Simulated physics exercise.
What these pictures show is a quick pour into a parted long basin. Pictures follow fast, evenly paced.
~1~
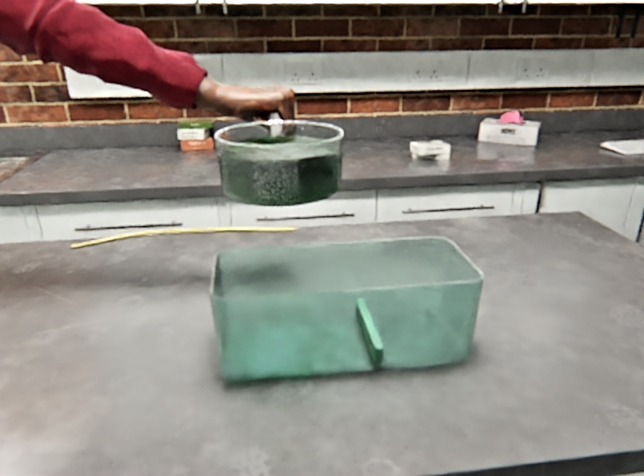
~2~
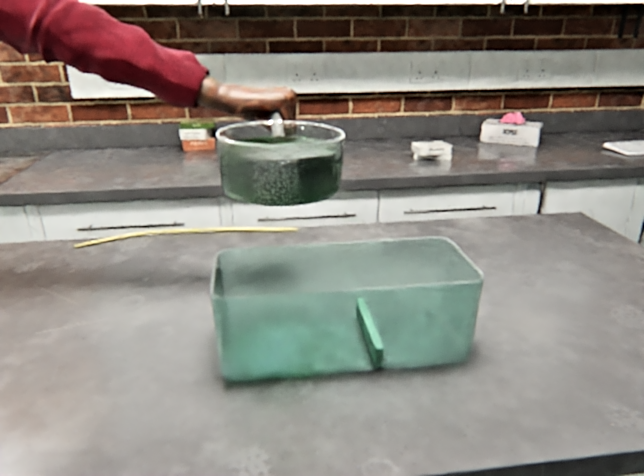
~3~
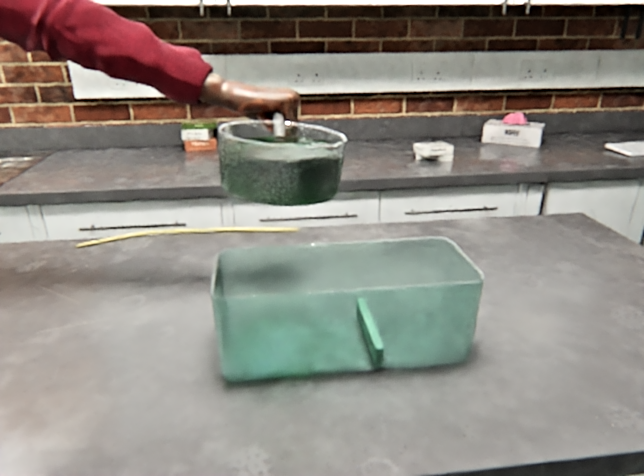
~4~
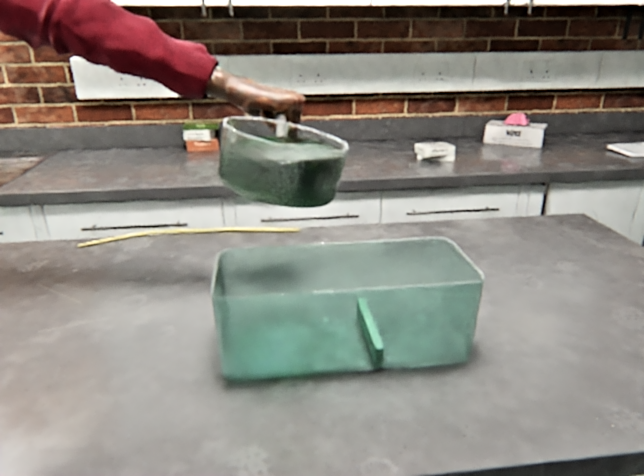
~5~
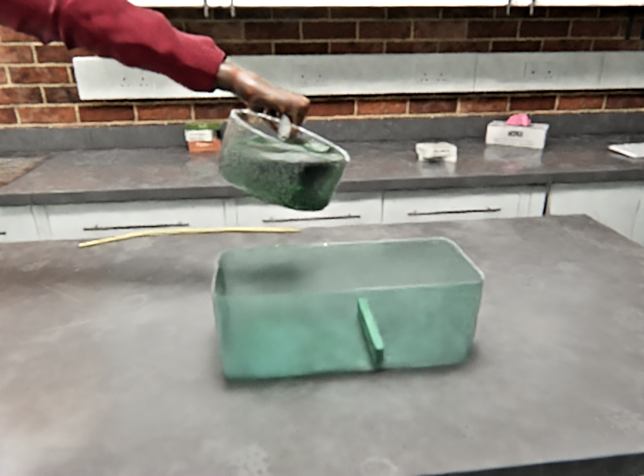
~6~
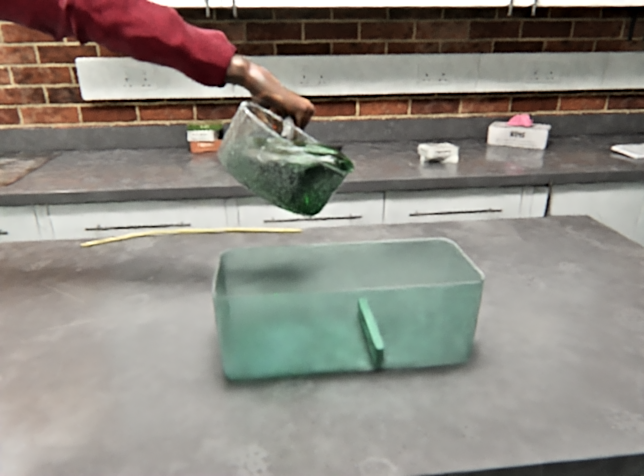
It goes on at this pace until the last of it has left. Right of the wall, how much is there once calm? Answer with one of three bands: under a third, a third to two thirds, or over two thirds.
A third to two thirds.
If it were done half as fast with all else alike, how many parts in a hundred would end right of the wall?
Roughly 60 in a hundred.
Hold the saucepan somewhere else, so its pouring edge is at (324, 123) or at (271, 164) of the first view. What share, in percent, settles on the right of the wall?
In turn 35 % and 25 %.
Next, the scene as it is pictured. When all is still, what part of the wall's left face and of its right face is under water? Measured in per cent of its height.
I get 50 % for the left and 70 % for the right.
A moment on, the saucepan is tipped on its side and 23 per cent is still to pour, 3 is left of the wall and 27 right of it.
Next, the saucepan is tipped right over and 5 per cent is still to pour, 31 is left of the wall and 58 right of it.
Then the saucepan is tipped right over and 1 per cent is still to pour, 47 is left of the wall and 49 right of it.
Later the saucepan is tipped right over and 0 per cent is still to pour, 53 is left of the wall and 46 right of it.
Finally, 54 per cent lies left of the wall, 45 right of it and 1 outside.
